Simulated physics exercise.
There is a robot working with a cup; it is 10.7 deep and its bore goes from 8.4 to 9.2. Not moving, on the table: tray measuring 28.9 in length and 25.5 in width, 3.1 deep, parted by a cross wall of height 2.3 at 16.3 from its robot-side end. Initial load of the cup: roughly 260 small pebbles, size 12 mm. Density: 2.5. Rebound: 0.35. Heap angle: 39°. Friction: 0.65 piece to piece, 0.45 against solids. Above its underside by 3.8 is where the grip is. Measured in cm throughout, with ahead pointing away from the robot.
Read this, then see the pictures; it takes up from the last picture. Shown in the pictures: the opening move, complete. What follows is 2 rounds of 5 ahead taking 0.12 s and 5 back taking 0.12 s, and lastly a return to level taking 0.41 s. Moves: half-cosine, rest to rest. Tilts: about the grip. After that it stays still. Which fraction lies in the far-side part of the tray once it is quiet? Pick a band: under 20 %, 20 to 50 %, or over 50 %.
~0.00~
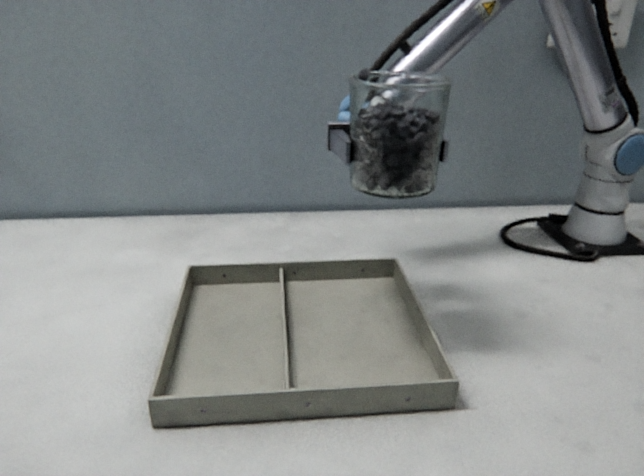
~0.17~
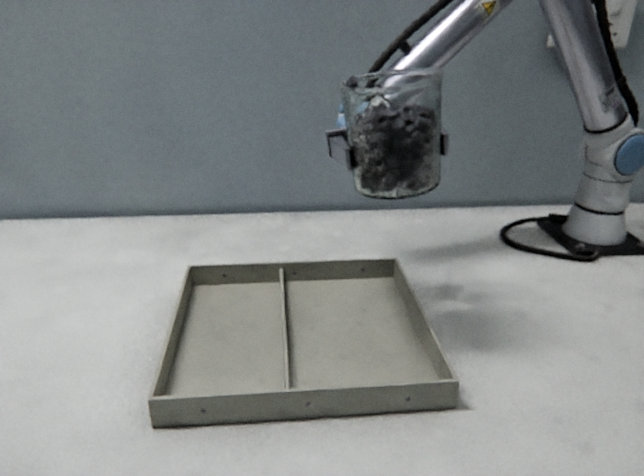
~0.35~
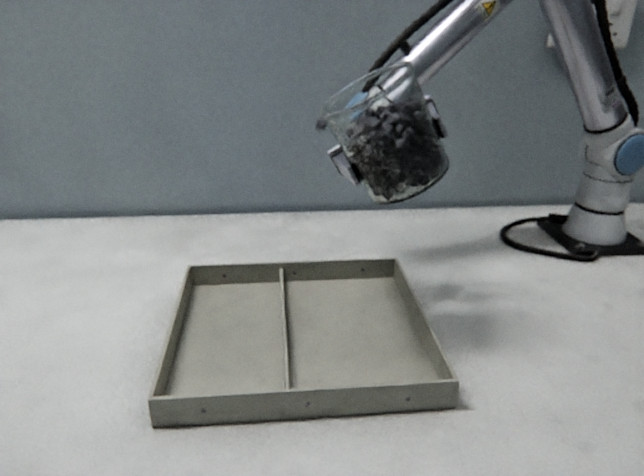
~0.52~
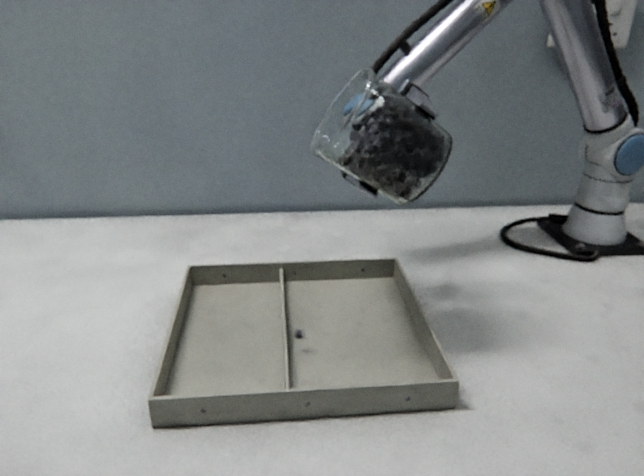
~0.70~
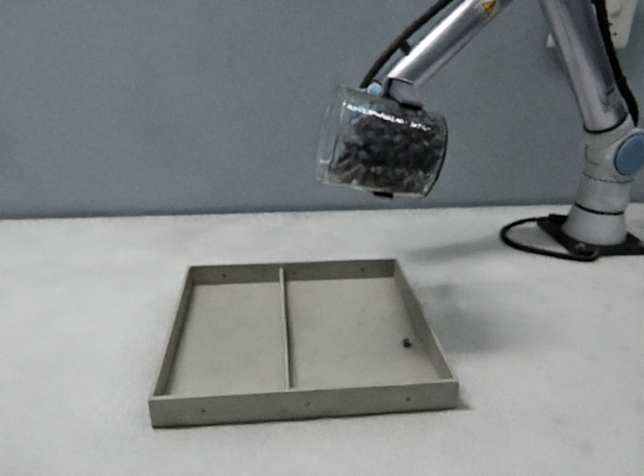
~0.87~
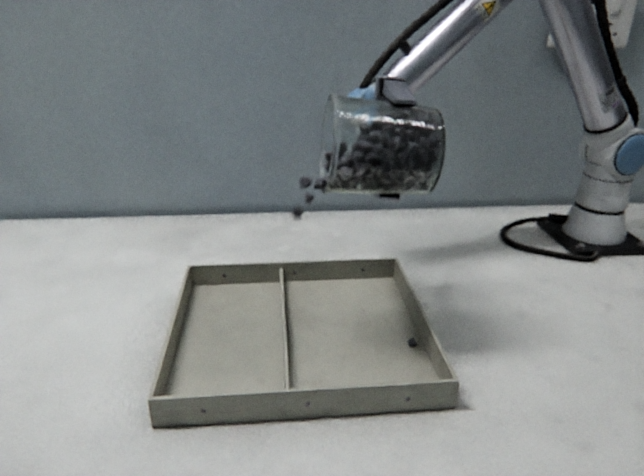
Over 50 %.
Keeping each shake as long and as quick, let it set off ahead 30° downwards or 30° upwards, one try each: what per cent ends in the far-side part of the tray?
Estimates, in order: 30 % then 80 %.
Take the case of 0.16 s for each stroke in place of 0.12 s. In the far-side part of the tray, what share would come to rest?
Roughly 30 in a hundred.
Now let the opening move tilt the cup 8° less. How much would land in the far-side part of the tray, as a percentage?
Estimate: Around 40 per cent.
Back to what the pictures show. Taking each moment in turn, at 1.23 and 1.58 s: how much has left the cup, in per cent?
50, then 75.
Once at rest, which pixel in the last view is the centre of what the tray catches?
Roughly at (240, 331) in the last picture.
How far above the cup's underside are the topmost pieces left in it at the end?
Height at rest: Approx. 5.5 cm.
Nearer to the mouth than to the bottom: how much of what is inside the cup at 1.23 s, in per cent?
I'd say close to 50 per cent.
After 1.23 s, tilted 85° forward, highest piece 24 above the table; 127 in the cup, 95 in the far-side part, 10 in the robot-side part, 24 in flight or on a rim.
After 1.58 s, tilted 34° forward, highest piece 27 above the table; 157 in the far-side part, 61 in the cup, 33 in the robot-side part, 3 on the table or floor, 2 in flight or on a rim.
After 1.96 s, level, highest piece 25 above the table; 158 in the far-side part, 60 in the cup, 35 in the robot-side part, 3 on the table or floor.
After 3.01 s, level, highest piece 25 above the table; 158 in the far-side part, 60 in the cup, 35 in the robot-side part, 3 on the table or floor.
At rest, 158 in the far-side part, 60 in the cup, 35 in the robot-side part, 3 on the table or floor. That is 62 % in the far-side part of the tray.
